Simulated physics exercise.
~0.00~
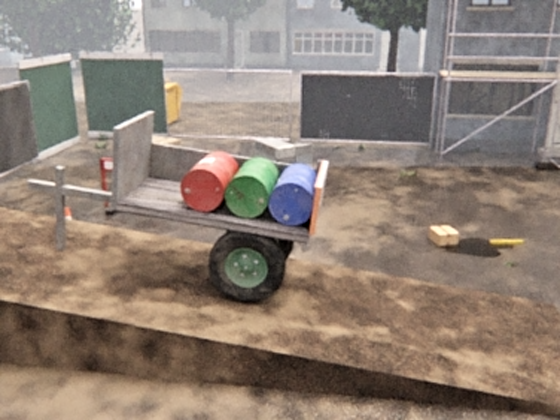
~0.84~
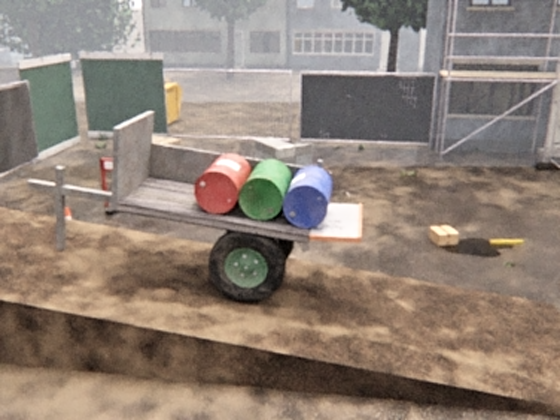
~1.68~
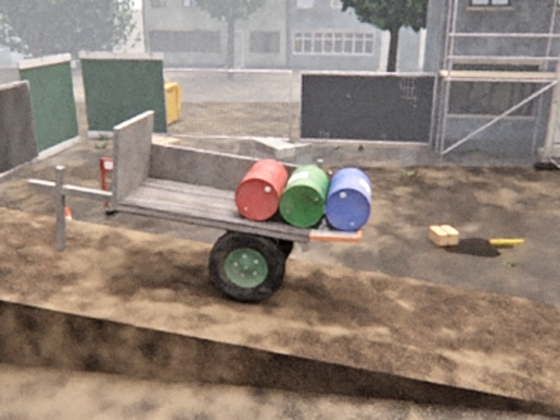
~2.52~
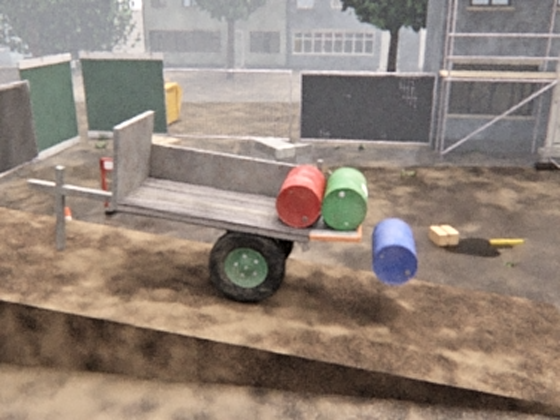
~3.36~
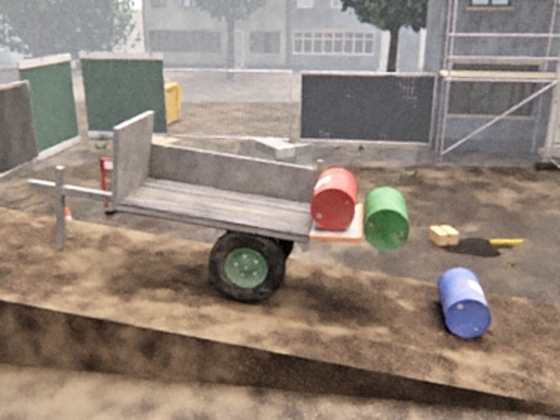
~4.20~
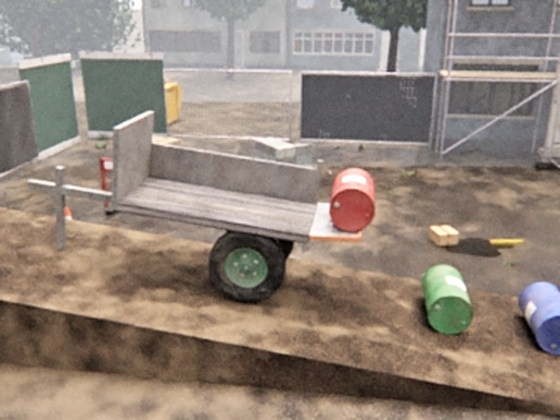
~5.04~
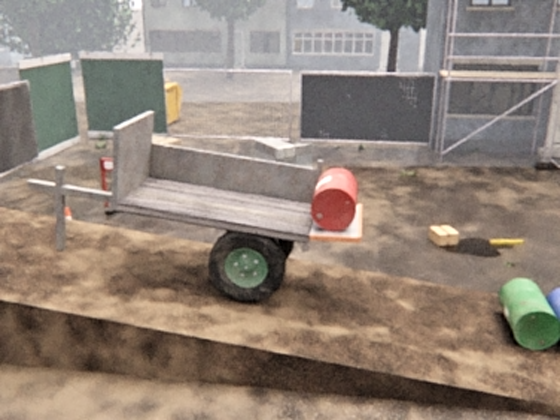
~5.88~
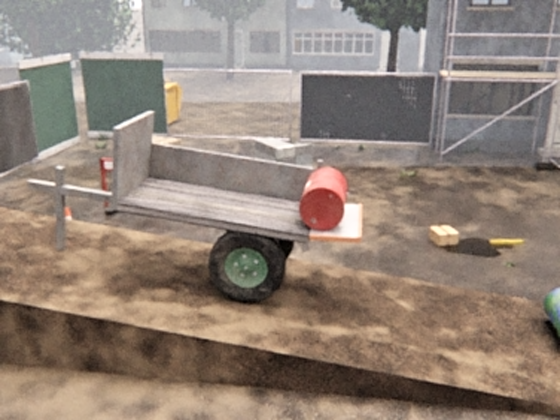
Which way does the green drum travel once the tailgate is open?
The green drum moves to the right, rolling off the lowered tailgate and on along the dirt slope.
Three drums, red, green and blue from left to right, lie side by side on a grey wooden trailer, seen from the side on a sloping dirt ramp at a building site. The tailgate at the right end drops open, and the drums roll right towards it. The blue drum rolls off the lowered gate first and falls to the ground, and the green one follows. Both roll on down the slope to the right edge of the view. The red drum rolls onto the gate, then rolls back slightly left and ends still on it.
